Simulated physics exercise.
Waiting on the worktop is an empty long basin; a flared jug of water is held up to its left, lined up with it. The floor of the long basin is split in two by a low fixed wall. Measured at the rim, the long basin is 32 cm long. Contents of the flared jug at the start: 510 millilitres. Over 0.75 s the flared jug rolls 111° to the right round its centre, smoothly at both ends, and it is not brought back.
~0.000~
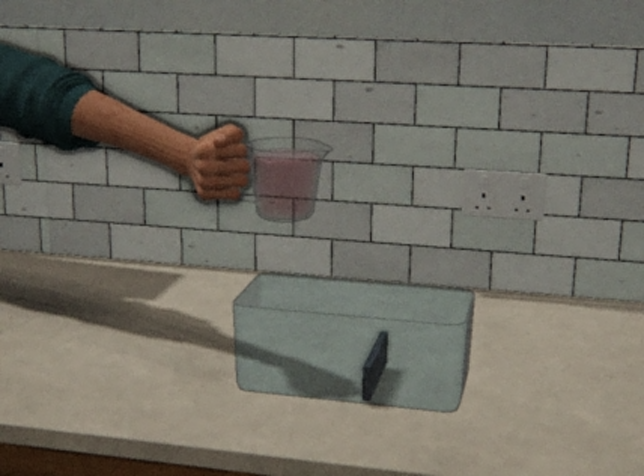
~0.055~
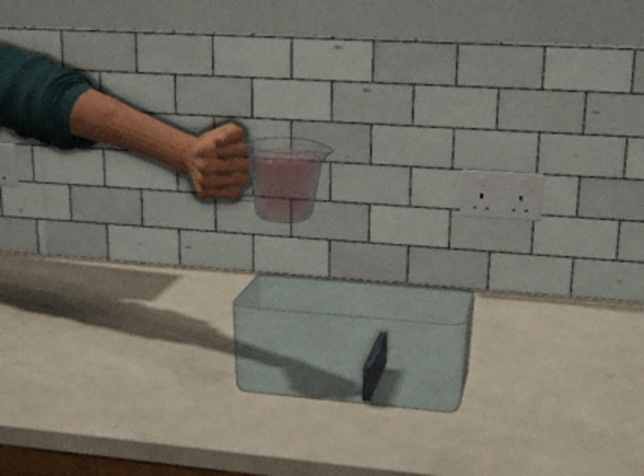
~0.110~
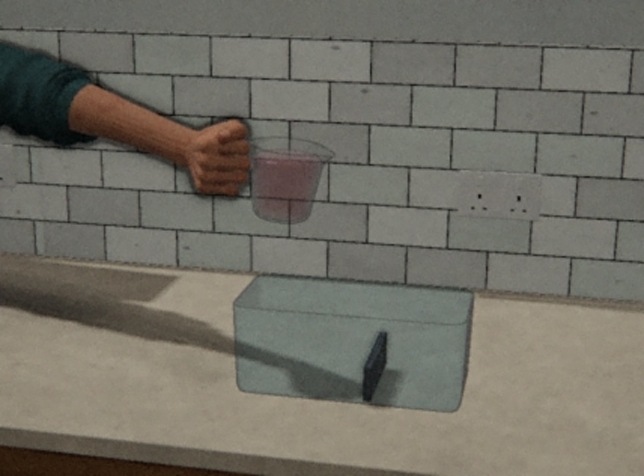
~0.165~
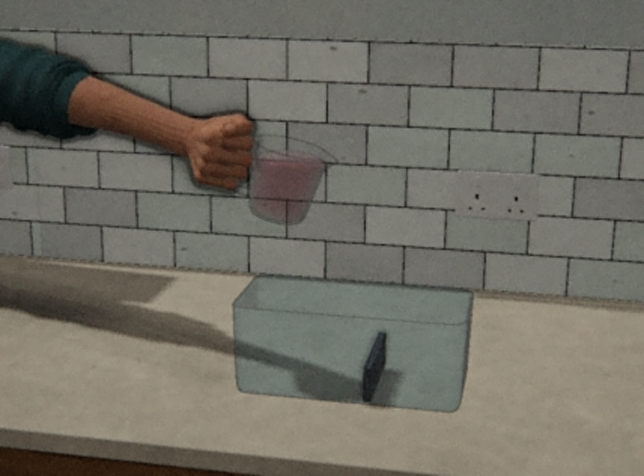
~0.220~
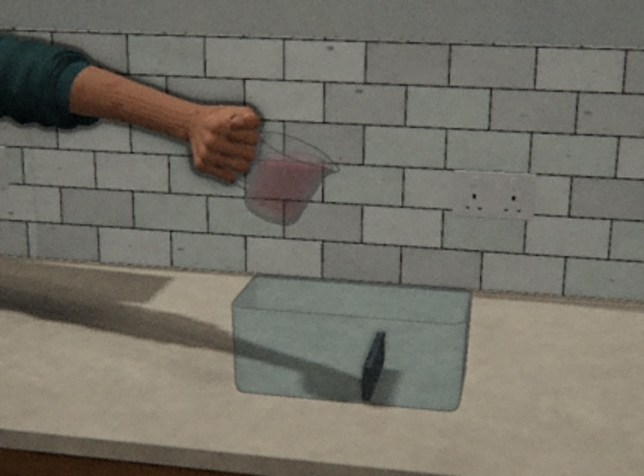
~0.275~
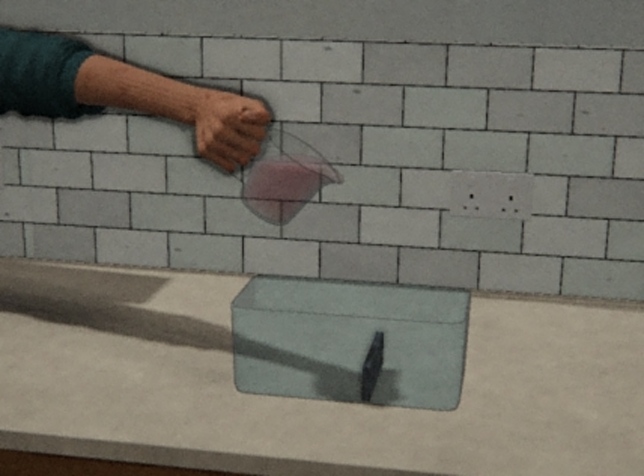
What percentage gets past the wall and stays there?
About 37 per cent.
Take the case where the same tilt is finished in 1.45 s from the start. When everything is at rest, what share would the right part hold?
That would be about 60 in a hundred, I'd say.
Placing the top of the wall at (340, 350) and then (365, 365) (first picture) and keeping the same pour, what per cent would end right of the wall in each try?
One try each: Around 95 percent and then around 65 percent.
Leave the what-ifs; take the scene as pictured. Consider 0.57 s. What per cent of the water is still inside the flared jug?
I reckon about 42 in a hundred is still held.
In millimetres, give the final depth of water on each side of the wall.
Final reading - left some 12 mm, right some 10 mm.
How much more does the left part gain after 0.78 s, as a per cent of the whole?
Some 12 per cent.
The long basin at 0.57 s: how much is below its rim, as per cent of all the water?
Roughly 24 percent of it.
After 0.57 s the tilt is 96° and 42 per cent is still to pour, 4 is left of the wall and 21 right of it.
After 0.78 s the tilt is 111° and 4 per cent is still to pour, 50 is left of the wall and 37 right of it.
After 1.01 s the tilt is 111° and 0 per cent is still to pour, 61 is left of the wall and 36 right of it.
After 1.25 s the tilt is 111° and 0 per cent is still to pour, 62 is left of the wall and 37 right of it.
In the end 62 per cent lies left of the wall, 37 right of it and 2 outside.
